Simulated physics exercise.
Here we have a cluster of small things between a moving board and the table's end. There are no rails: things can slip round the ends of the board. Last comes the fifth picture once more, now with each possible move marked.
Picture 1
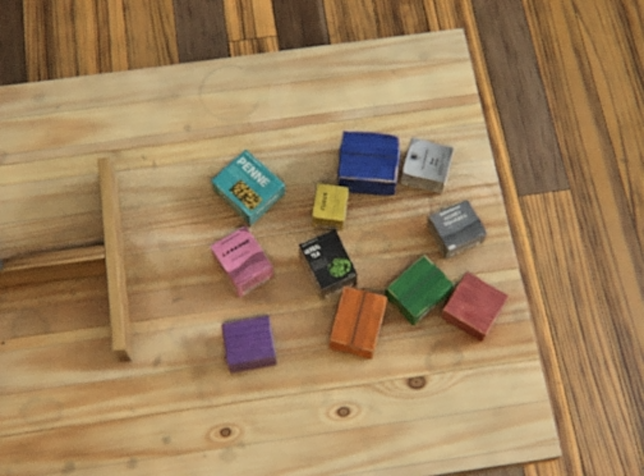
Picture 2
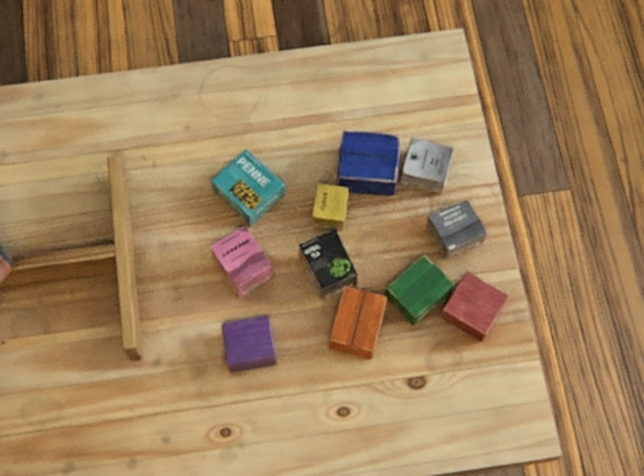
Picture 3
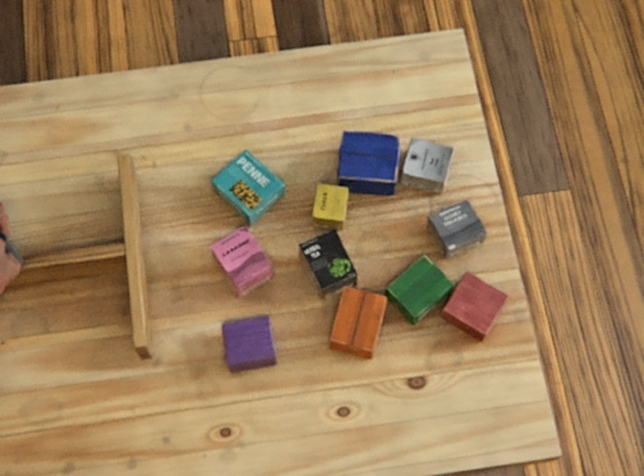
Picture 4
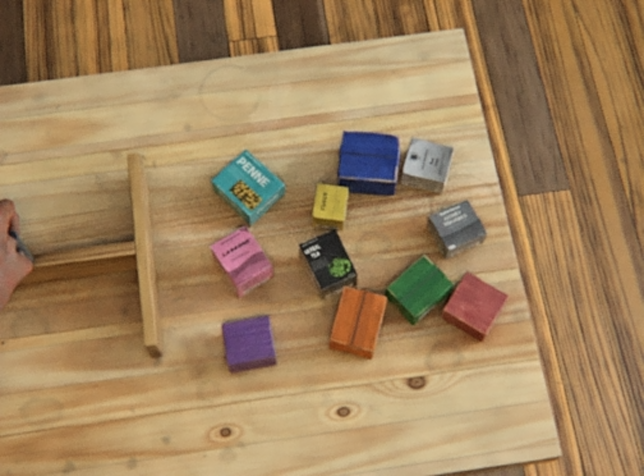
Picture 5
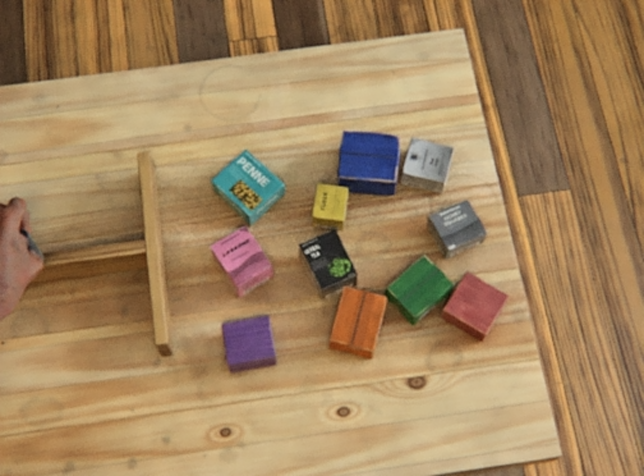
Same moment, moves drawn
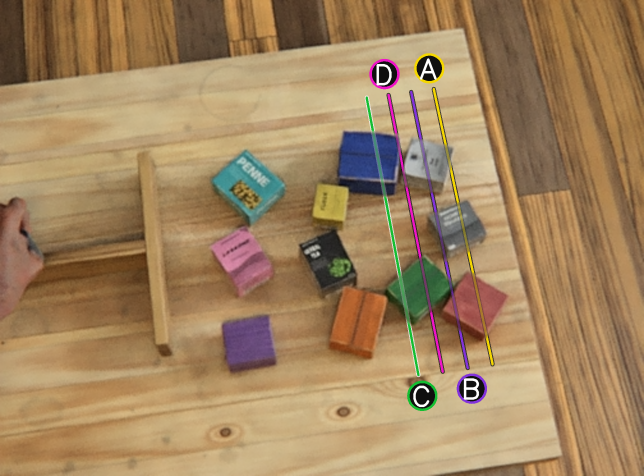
Wooden board on a handle sliding slowly right across a table towards scattered small coloured boxes, a hand coming into view behind.
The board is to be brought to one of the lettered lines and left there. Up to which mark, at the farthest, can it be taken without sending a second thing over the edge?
At C, and not beyond.
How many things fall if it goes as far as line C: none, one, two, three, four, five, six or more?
By then, one.
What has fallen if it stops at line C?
The white box goes over.
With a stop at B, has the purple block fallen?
No.
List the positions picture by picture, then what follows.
In the first picture, white box (427, 166); blue box (368, 163); purple block (249, 344).
In the second picture, board (121, 249); red block (475, 307).
In the third picture, board (132, 247); green box (419, 290).
In the fourth picture, board (142, 246); black packet (328, 264).
In the fifth picture, board (152, 244); orange box (358, 323); pink packet (242, 262); white box (427, 166).
On the marked copy, A at (462, 219); B at (438, 223); C at (391, 229); D at (414, 226).
With C. Early on, board (239, 233); purple block (283, 347); turquoise packet (276, 189).
Further on, board (324, 221); red block (487, 311); white box (449, 163).
At the end, board (388, 213); white box over the edge; red block (532, 332); one fallen.
As for the rest, A drops seven; B drops four; D drops three.
